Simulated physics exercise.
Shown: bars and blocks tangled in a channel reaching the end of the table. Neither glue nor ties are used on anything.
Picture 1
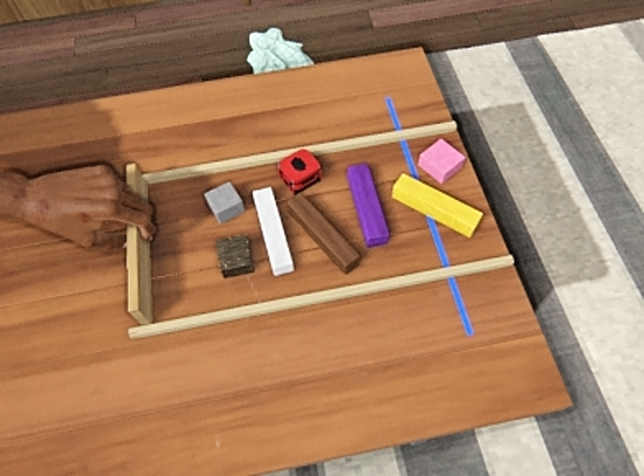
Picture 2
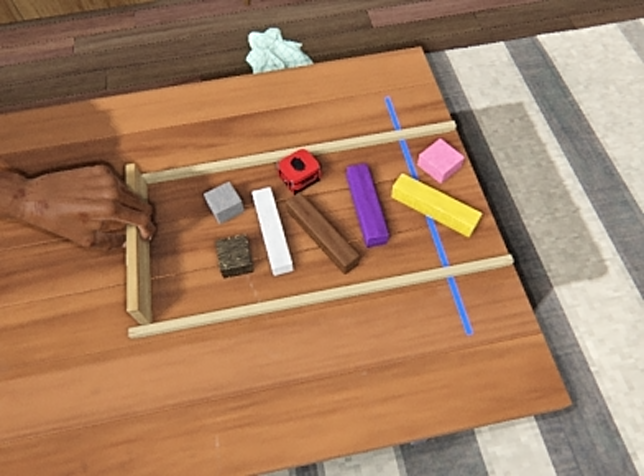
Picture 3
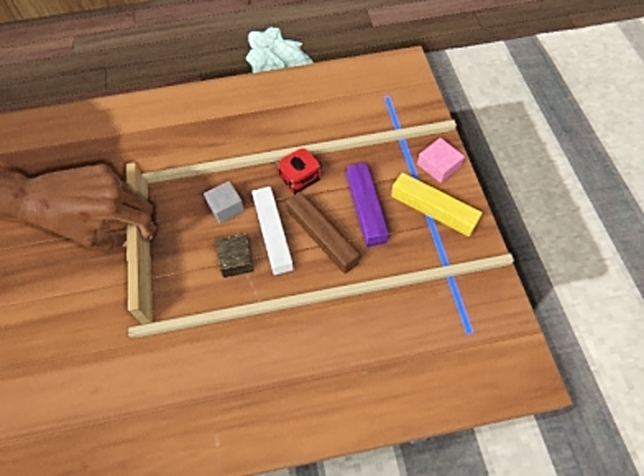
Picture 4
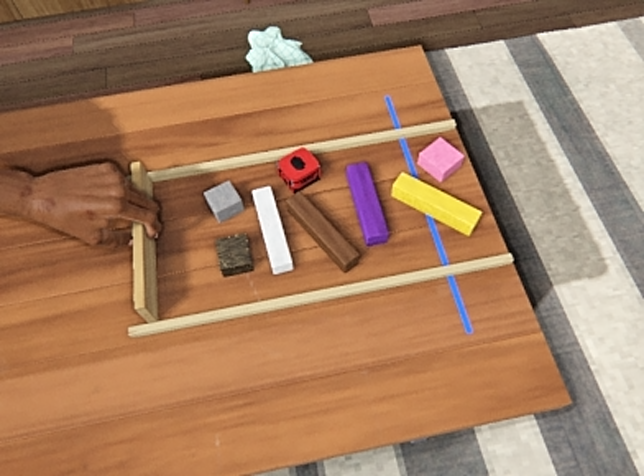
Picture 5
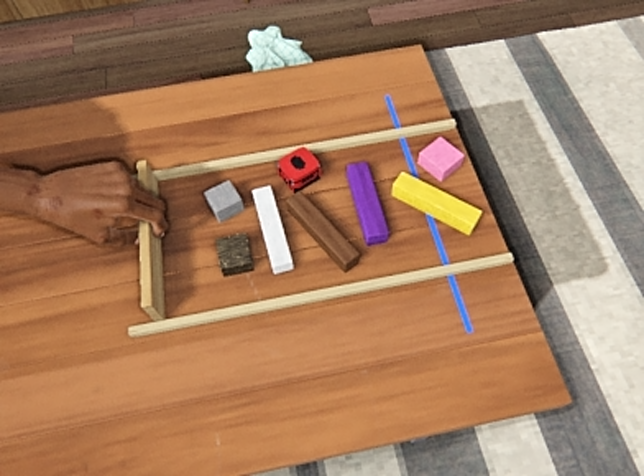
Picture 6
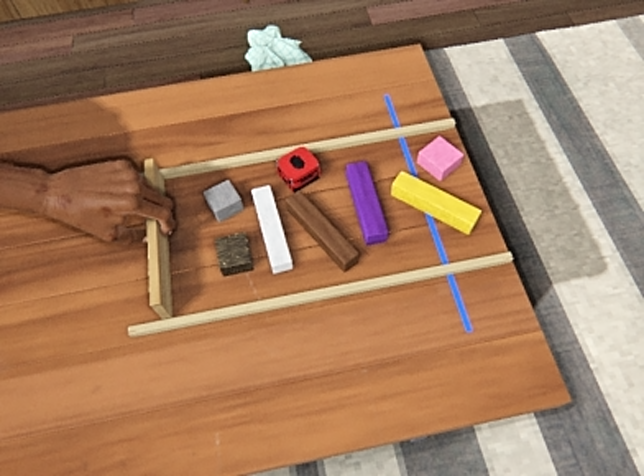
To begin with, a hand holds a wooden board at the left end of a channel between two wooden strips on a table, with blocks and bars scattered inside and a blue line across the right side. The hand then slides the board slightly right, while the blocks and bars stay still.
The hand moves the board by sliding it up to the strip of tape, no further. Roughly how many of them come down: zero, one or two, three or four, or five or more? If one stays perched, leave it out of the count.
The count that comes down will most likely be three, maybe four.
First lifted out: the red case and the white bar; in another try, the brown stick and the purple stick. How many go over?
First 2, then 0.
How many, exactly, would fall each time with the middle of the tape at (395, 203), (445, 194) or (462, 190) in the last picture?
In that order 2, 4 and 5.
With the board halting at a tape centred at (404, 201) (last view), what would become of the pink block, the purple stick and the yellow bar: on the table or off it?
Starting with the pink block, it ends up falling, then the purple stick keeps its place, then the yellow bar ends up falling.
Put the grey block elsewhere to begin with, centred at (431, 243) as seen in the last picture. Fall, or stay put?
From that start it hangs on.
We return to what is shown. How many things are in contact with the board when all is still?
3 in contact.
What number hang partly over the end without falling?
That comes to 1 of them.
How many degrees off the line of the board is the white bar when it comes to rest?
Angle: Around 0°.
Soon after, none off yet; pink block at rest near (440, 159); yellow bar at rest near (435, 202); purple stick at rest near (366, 202).
After that, none off yet; pink block at rest near (440, 159); yellow bar moving near (439, 202); purple stick displaced a little near (389, 198).
And then, none off yet; pink block displaced about its own width near (468, 146); yellow bar displaced a little near (479, 197); purple stick displaced about its own width near (452, 185).
In the end, the number that fall off is three or four; gone, purple stick, yellow bar and pink block.
